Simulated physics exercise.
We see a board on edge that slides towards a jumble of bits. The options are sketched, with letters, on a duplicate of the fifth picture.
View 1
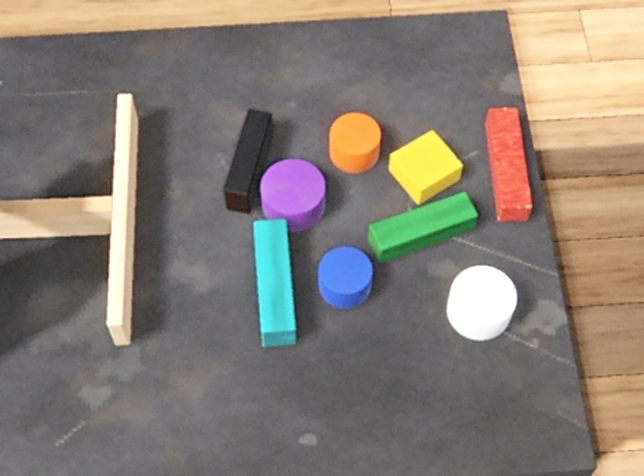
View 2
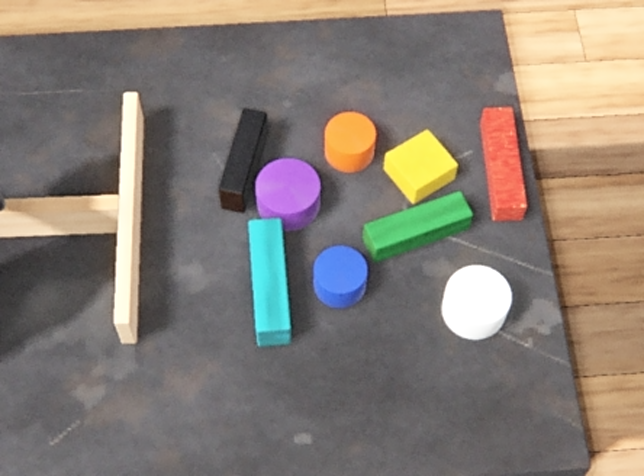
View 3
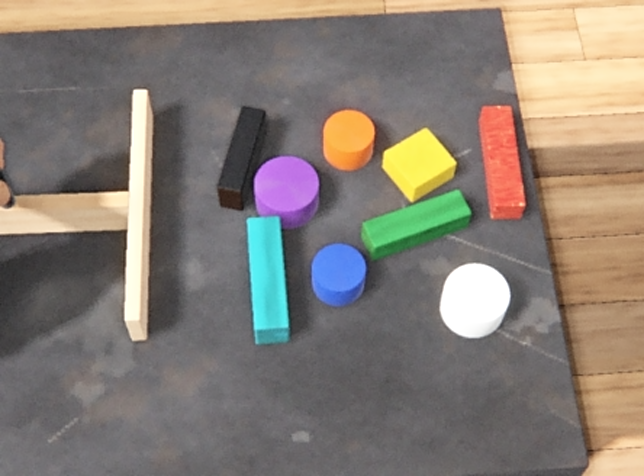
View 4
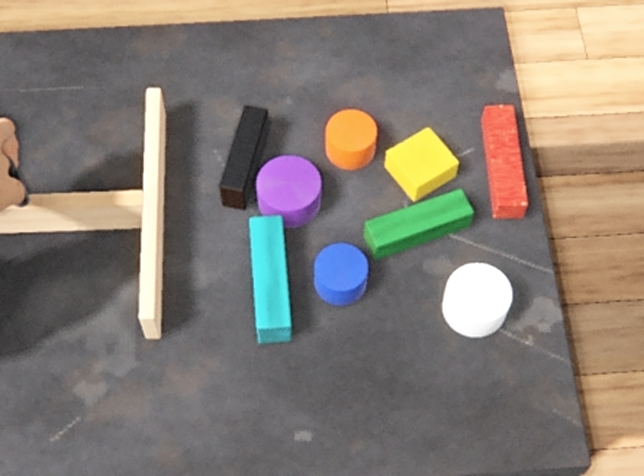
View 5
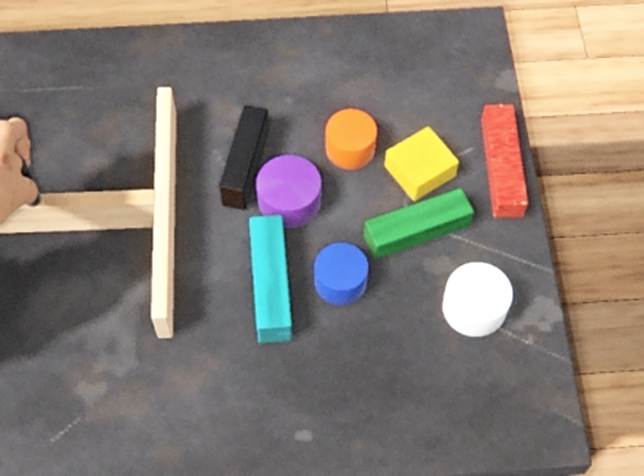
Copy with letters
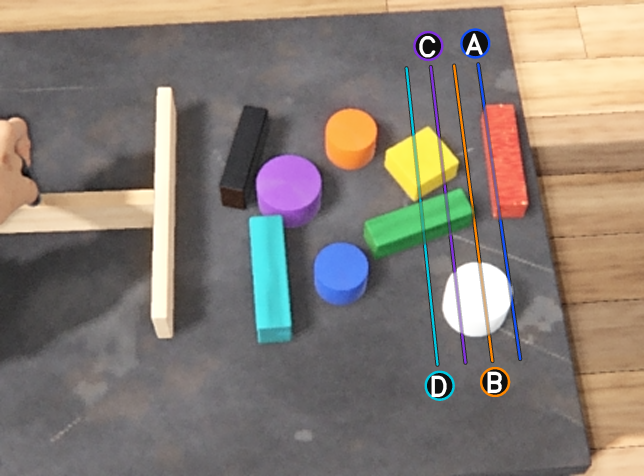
At first, a wooden board on edge, fixed to a handle, stands left of a jumble of colourful blocks and discs on a dark slab. The board slides a short way right as a hand comes into view at the left, gripping the handle, while a gap remains and the pieces stay in place.
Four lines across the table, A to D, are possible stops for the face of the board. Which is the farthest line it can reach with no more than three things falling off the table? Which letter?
As far as mark B.
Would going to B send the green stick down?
Yes.
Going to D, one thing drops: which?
The red bar.
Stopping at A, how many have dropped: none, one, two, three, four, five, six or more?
In all, six or more.
On the marked copy, A at (498, 201); B at (472, 203); C at (447, 204); D at (421, 206).
Taking B. A third of the way, board (275, 189); black stick (294, 154); turquoise stick (302, 277).
Two thirds of the way, board (389, 182); red bar (537, 155); yellow block (486, 151).
When it is over, board (472, 177); red bar over the edge; yellow block over the edge; three fallen.
As for the rest, A drops seven; C is within the limit but short; D is within the limit but short.
